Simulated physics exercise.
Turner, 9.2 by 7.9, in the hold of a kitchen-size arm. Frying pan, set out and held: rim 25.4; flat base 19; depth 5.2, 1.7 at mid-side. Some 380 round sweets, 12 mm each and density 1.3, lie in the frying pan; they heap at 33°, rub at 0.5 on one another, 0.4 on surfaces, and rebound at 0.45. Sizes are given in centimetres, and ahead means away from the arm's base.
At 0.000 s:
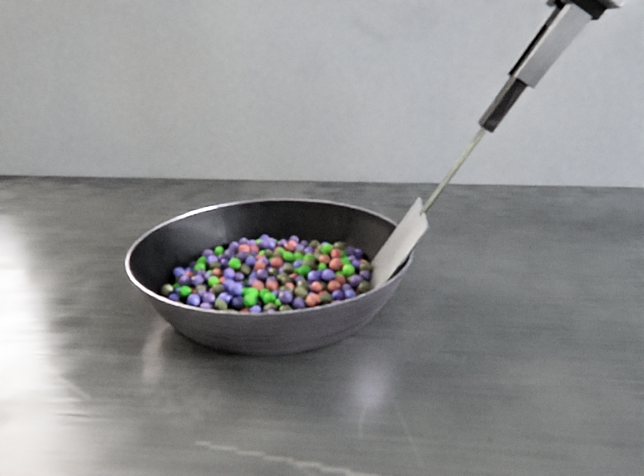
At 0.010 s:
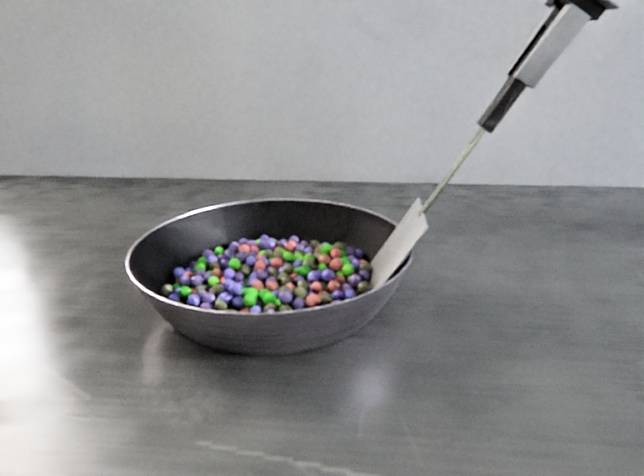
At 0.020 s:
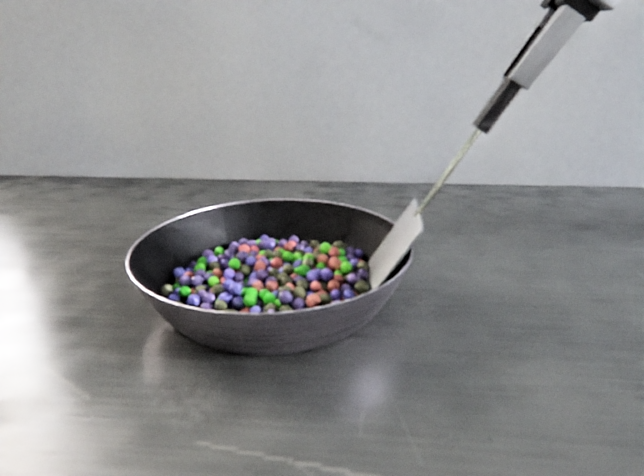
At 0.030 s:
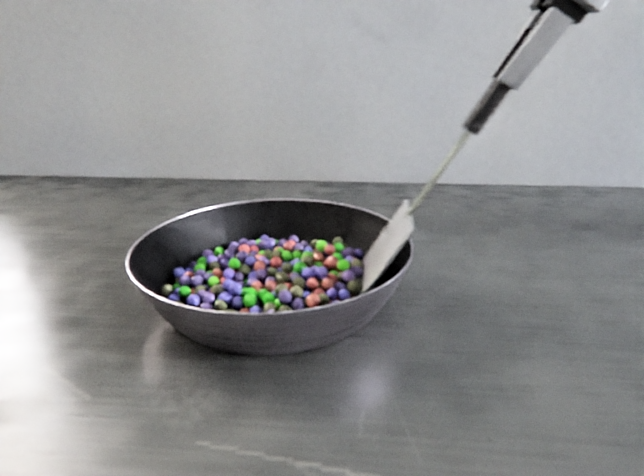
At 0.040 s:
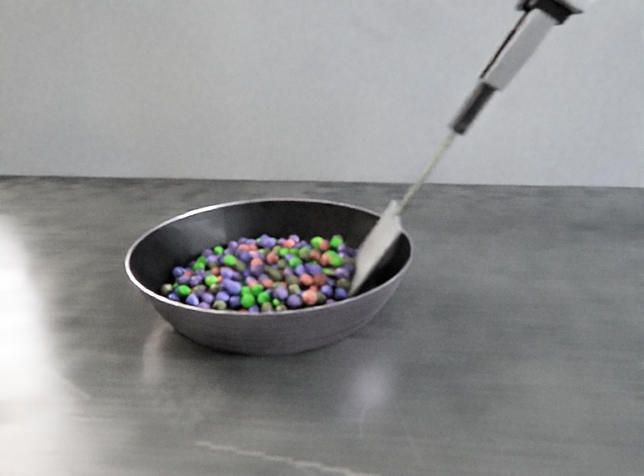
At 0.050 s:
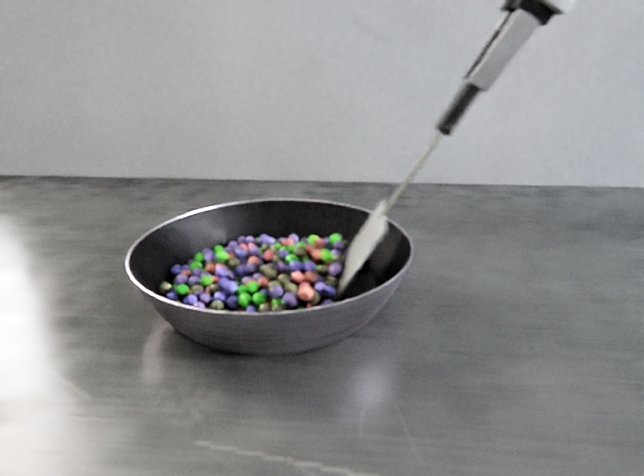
We see a dark frying pan of small purple, green, red and brown balls on a grey surface, a turner resting at its right side; the turner then slides left, pushing the nearest balls slightly toward the middle.
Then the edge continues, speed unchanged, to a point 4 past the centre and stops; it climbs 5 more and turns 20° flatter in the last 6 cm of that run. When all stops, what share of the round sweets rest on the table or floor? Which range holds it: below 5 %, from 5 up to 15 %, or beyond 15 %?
The range from 5 up to 15 %.
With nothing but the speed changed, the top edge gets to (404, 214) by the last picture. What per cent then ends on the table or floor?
Roughly 0 per cent.
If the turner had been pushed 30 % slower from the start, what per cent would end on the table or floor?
I'd expect near 0 per cent.
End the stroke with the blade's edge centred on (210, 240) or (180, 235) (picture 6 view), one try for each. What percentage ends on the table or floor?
Try 1: Approx. 10 %; try 2: Approx. 20 %.
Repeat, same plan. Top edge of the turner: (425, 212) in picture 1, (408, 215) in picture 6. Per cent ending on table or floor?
Some 0 percent ends up on the table or floor.
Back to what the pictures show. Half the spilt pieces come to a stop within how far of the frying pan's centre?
Roughly 56 cm.
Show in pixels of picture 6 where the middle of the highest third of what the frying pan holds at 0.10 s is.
I'd say close to (254, 260).
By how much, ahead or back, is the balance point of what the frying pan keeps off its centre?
Ahead, by around 3.5 cm.
By 0.07 s, sloping 58°, highest piece 5 above the table; 379 in the frying pan.
By 0.10 s, sloping 51°, highest piece 6 above the table; 379 in the frying pan.
By 0.31 s, sloping 39°, highest piece 6 above the table; 349 in the frying pan, 27 on the table or floor, 3 on the blade or in flight.
By 1.36 s, sloping 39°, highest piece 4 above the table; 349 in the frying pan, 30 on the table or floor.
Final count, 349 in the frying pan, 30 on the table or floor. That is 8 % on the table or floor.
